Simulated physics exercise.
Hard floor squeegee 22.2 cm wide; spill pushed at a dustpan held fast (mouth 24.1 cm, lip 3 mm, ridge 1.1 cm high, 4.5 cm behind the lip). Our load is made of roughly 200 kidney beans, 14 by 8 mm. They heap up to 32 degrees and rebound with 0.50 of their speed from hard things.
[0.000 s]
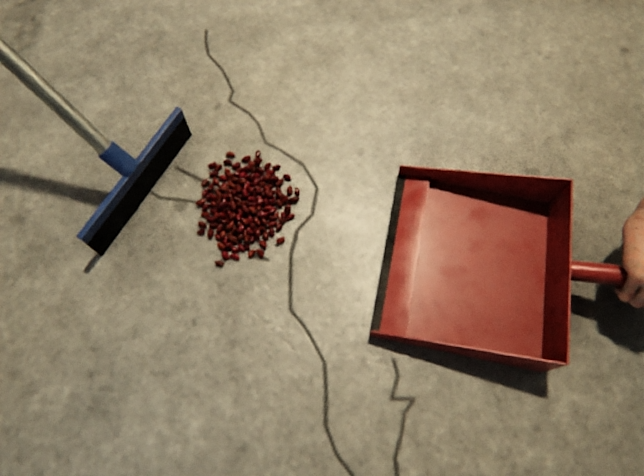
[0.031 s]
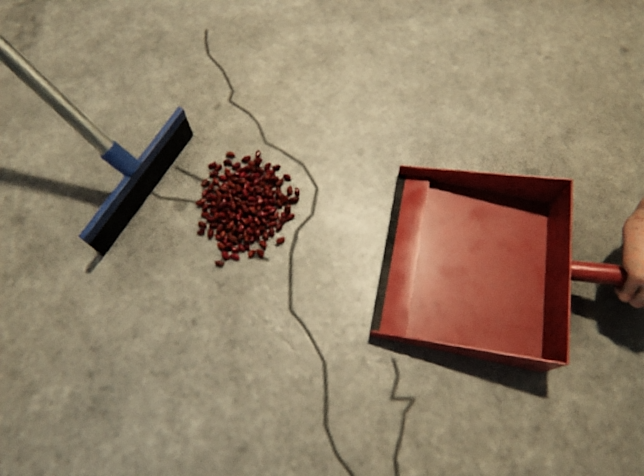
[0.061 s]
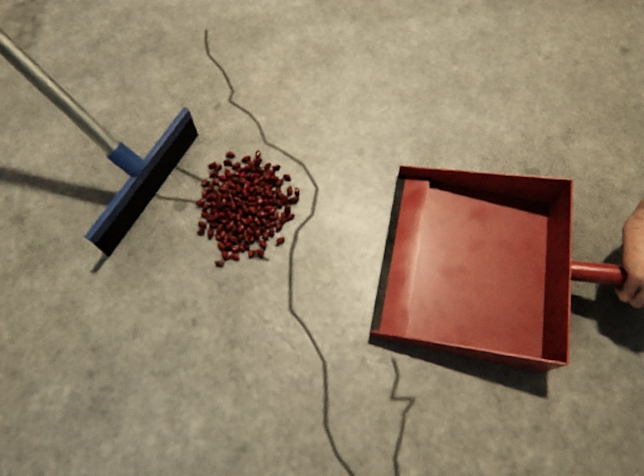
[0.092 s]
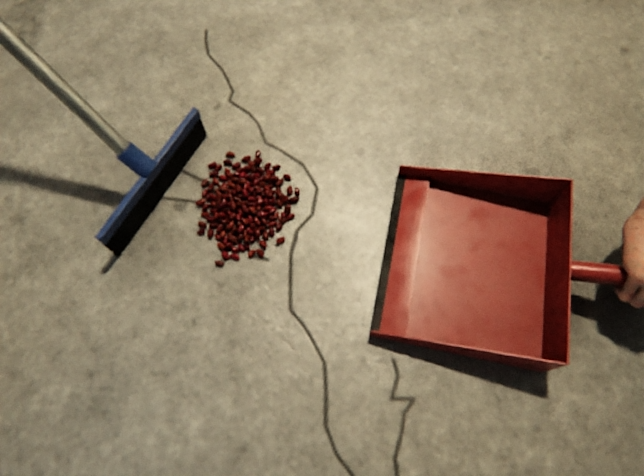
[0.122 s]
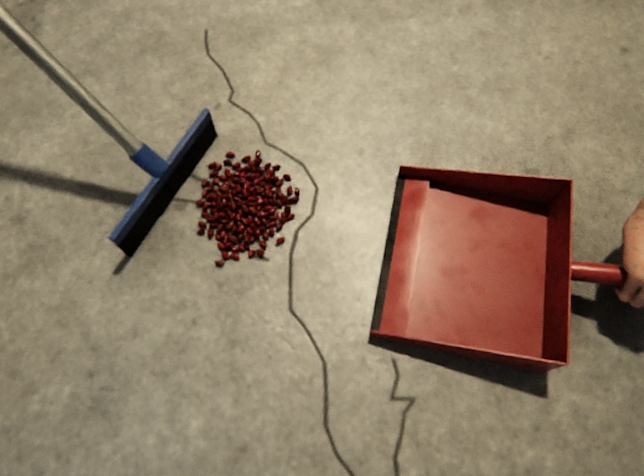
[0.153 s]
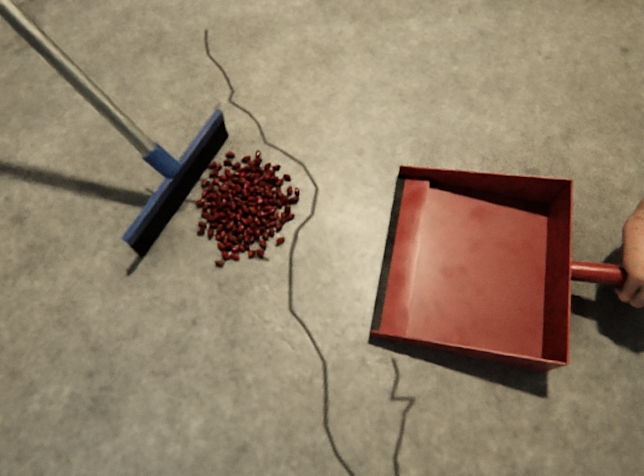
A hand held a red dustpan still on a cracked grey floor while a blue squeegee slid a short way rightward, closing in on a pile of dark red beans that stayed put.
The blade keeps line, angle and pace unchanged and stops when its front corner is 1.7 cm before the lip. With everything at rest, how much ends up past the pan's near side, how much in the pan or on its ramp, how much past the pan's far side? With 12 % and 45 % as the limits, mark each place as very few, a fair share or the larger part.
My call: Near side: Very few; pan: Very few; far side: Very few.
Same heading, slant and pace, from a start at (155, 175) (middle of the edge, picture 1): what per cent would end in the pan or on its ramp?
Something close to 5 percent.
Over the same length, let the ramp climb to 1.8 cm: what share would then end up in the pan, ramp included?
Something like 5 per cent, ramp included.
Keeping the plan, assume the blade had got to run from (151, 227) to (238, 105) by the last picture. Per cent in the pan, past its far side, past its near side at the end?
Pan: 5, far side: 15, near side: 0.
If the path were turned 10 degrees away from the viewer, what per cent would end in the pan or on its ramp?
Pan plus ramp: Some 0 %.
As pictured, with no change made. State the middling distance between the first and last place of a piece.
Somewhere around 18 centimetres.
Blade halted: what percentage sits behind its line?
Some 10 percent, give or take.
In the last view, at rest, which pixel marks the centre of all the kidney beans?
I'd say roughly (368, 236).
After 0.38 s, middle of the blade 17 cm from the lip; 0 % over the lip, far side 0 %, near side 0 %.
After 0.53 s, middle of the blade 9 cm from the lip; 0 % over the lip, far side 5 %, near side 0 %.
Then, at 0.81 s, middle of the blade 5 cm from the lip; 5 % over the lip, far side 5 %, near side 5 %.
At rest (1.8 s), near side 5 %, pan 5 %, far side 5 %, in front of the lip or behind the blade 85 %.
